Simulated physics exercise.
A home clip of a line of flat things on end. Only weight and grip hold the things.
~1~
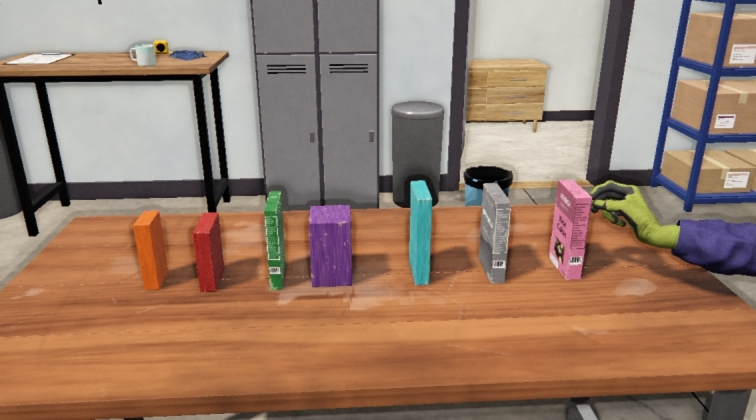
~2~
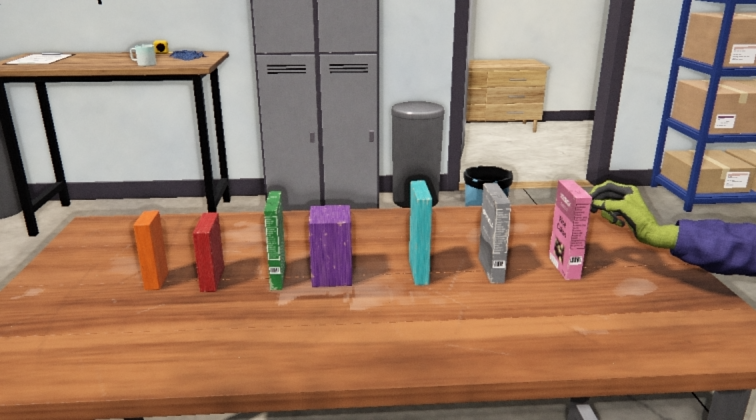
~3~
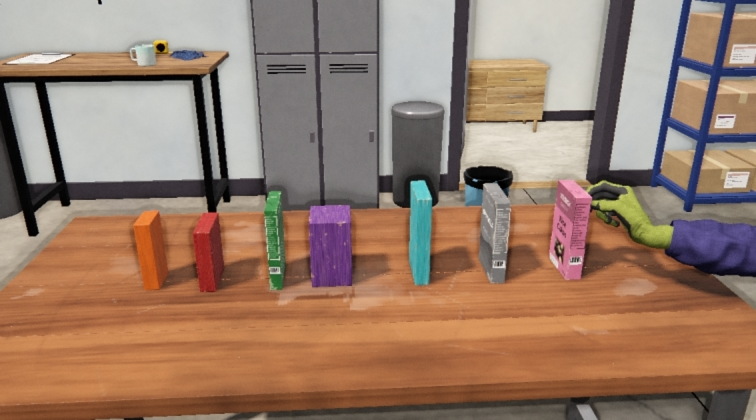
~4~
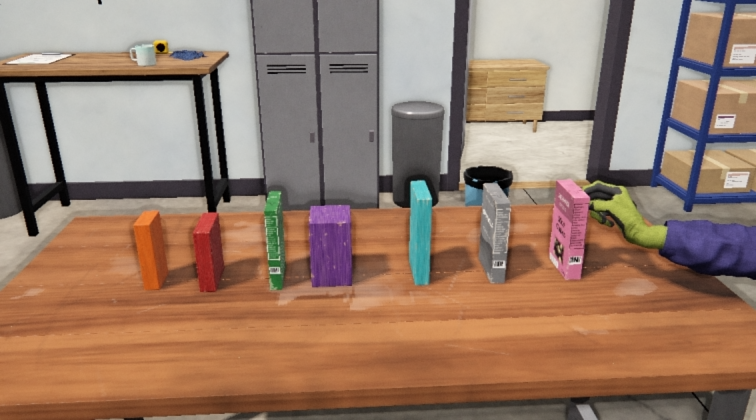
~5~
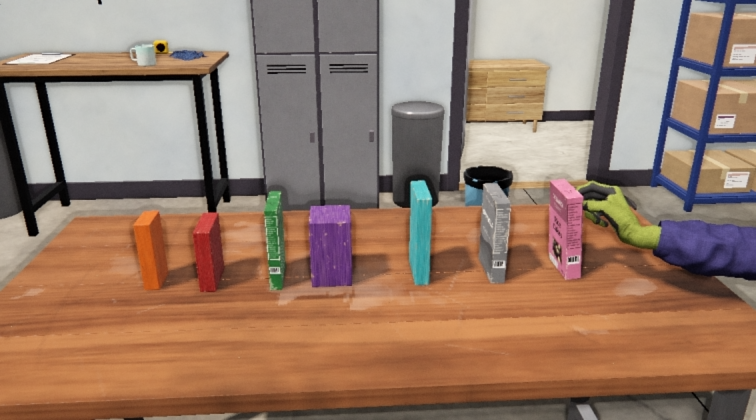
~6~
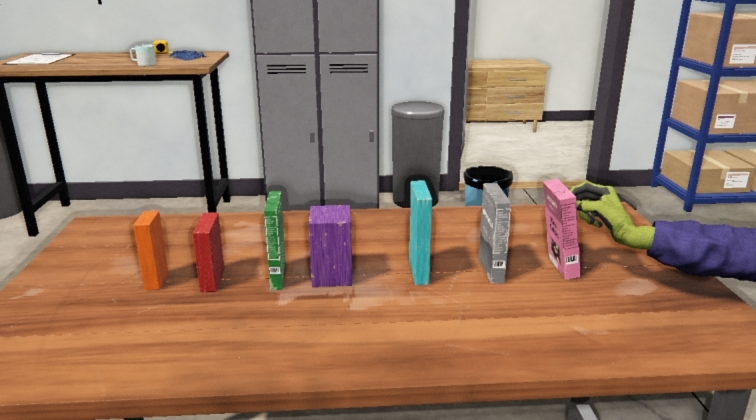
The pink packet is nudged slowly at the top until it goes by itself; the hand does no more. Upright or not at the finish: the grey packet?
The grey packet tips over.
Then, 0.30 s later than the last frame, pink packet 45° over.
Then, 0.50 s later than the last frame, pink packet 72° over; grey packet tilted by 46° near (461, 241).
Then, 0.70 s later than the last frame, pink packet 78° over; grey packet tilted by 71° near (447, 254); turquoise block tilted by 43°.
When it is over, lying over on the table, grey packet and turquoise block; left askew, purple block; the other 2 as before. End places, in pixels of the last picture, grey packet near (447, 255).
